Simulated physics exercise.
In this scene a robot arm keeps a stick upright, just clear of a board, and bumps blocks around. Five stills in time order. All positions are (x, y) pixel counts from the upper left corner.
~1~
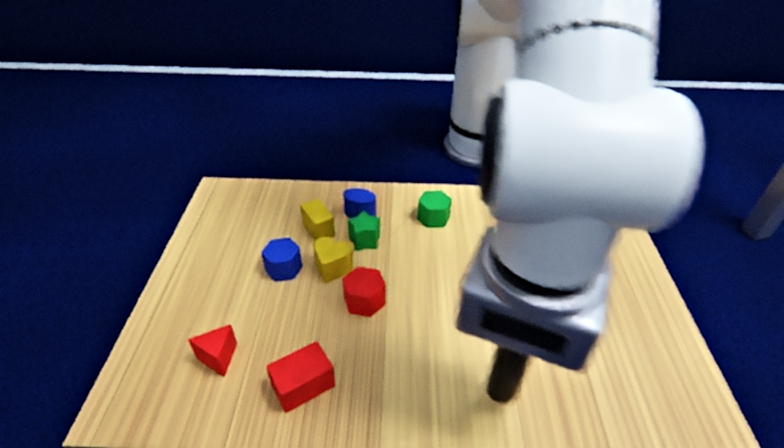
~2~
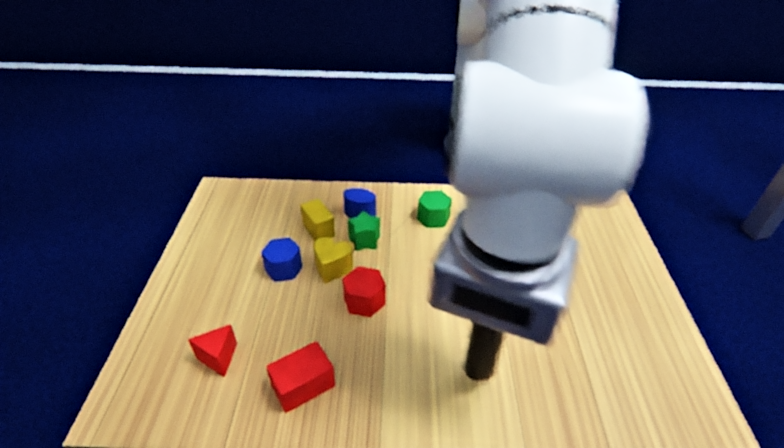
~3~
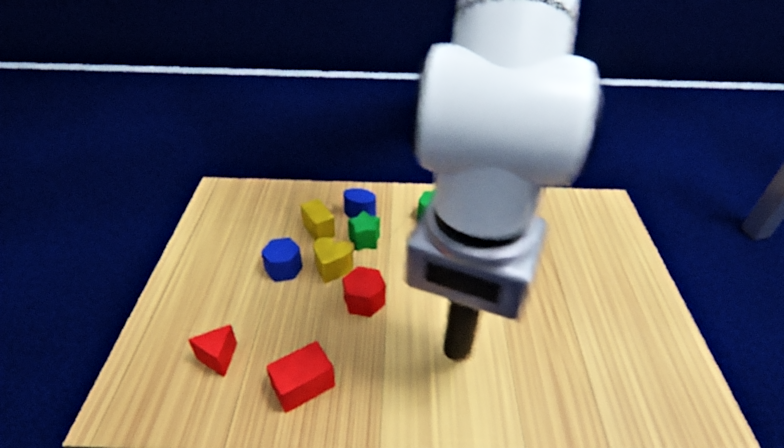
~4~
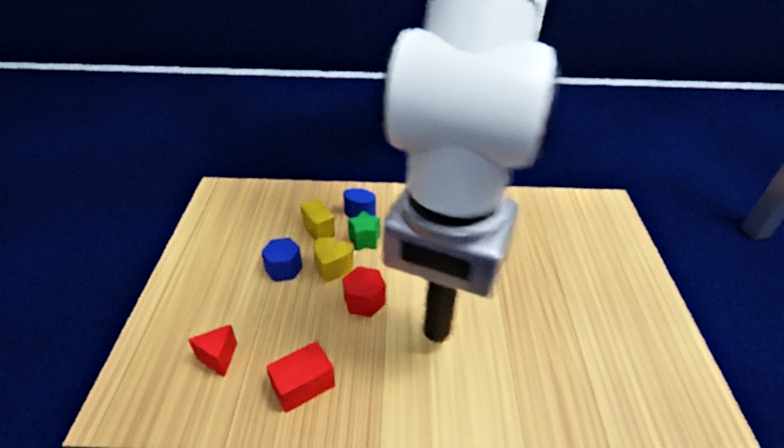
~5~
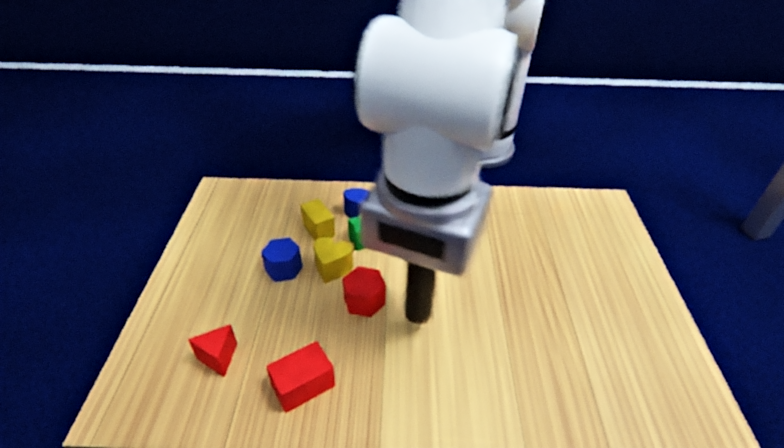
A white robot arm with a dark stick moved steadily left and away across a wooden board, nearing the red six-sided block, while the scattered red, blue, yellow and green blocks stayed still.
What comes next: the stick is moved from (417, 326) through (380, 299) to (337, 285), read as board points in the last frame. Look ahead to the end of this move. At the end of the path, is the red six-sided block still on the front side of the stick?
Yes, it checks out.
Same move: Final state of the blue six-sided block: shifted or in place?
It keeps its position.
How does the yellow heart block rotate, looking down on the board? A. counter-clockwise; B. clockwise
The correct letter is B.
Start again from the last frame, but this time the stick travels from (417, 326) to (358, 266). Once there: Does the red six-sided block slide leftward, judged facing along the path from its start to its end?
Yes, that is how it ends up.
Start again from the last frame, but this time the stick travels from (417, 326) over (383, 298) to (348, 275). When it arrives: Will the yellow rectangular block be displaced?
No.
The first path, step by step. One third of the way, stick (393, 293); red six-sided block (359, 279).
Two thirds of the way, stick (366, 279); red six-sided block (332, 274), turned 35° anticlockwise.
At the end, stick (336, 271); blue six-sided block unmoved; yellow heart block (323, 246), turned 25° clockwise; red six-sided block (303, 273), turned 65° anticlockwise.
